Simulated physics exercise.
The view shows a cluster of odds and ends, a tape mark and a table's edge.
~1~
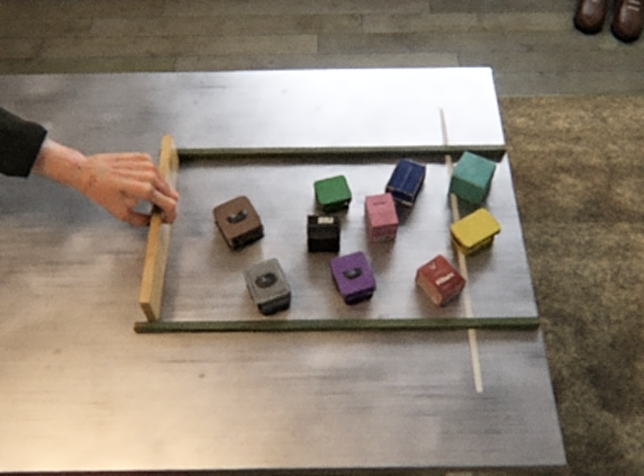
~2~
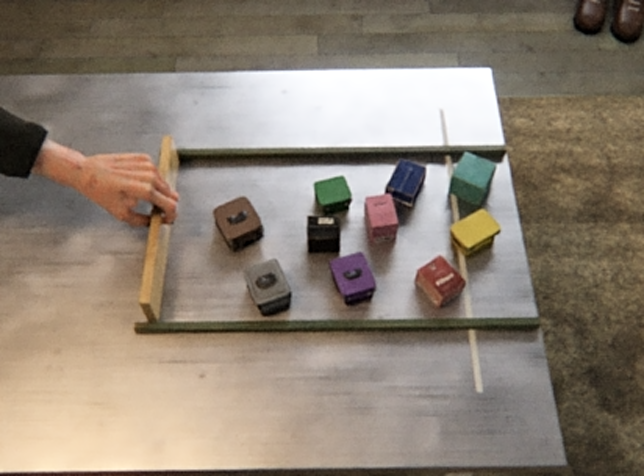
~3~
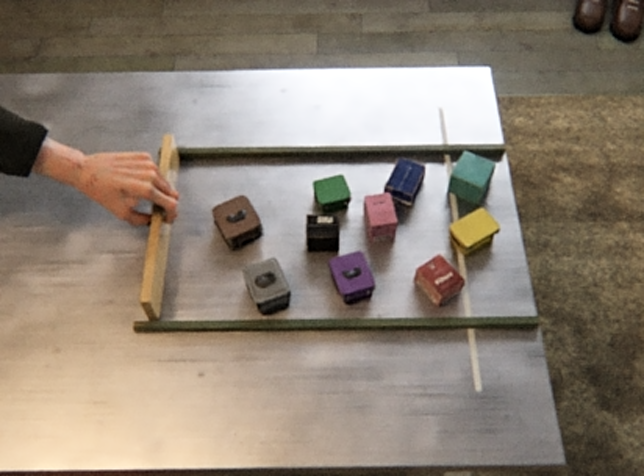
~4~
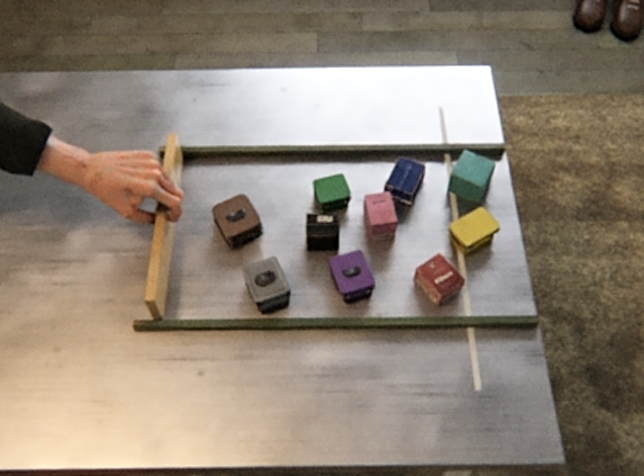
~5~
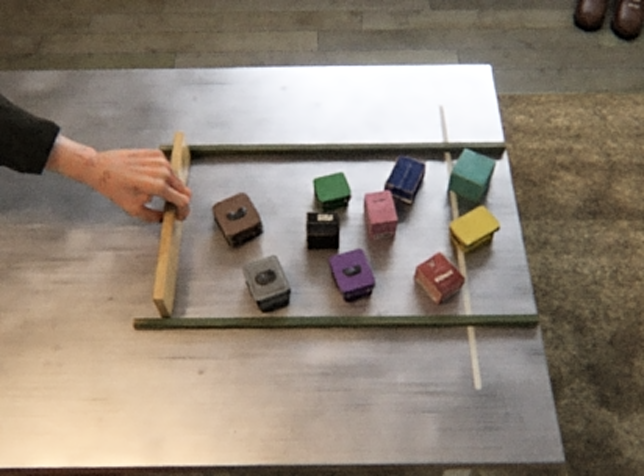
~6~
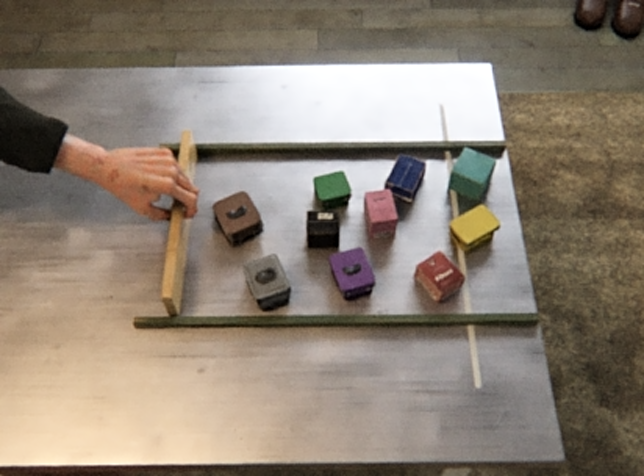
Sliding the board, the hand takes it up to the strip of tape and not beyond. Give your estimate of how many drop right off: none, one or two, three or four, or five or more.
Three or four slip off.
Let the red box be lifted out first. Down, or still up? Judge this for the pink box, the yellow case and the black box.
Pink box still up; yellow case down; black box still up.
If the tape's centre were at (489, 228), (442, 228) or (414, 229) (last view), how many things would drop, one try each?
Down on the floor: 7, 2 and 0.
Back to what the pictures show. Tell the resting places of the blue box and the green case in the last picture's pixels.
Blue box at about (497, 172), green case at about (471, 193).
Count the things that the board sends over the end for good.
Taken together, the number is 3.
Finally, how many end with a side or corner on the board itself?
Counting them up gives 3.
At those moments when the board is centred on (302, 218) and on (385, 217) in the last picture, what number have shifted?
That gives 5 for the first and 9 for the second.
Soon after, none off yet; turquoise block at rest near (472, 174); yellow case at rest near (473, 229); red box at rest near (439, 277).
After that, none off yet; turquoise block displaced about its own width near (493, 172); yellow case displaced about its own width near (515, 230); red box displaced well along near (510, 282).
In the end, the number that fall off is three or four; gone, red box, yellow case and turquoise block.
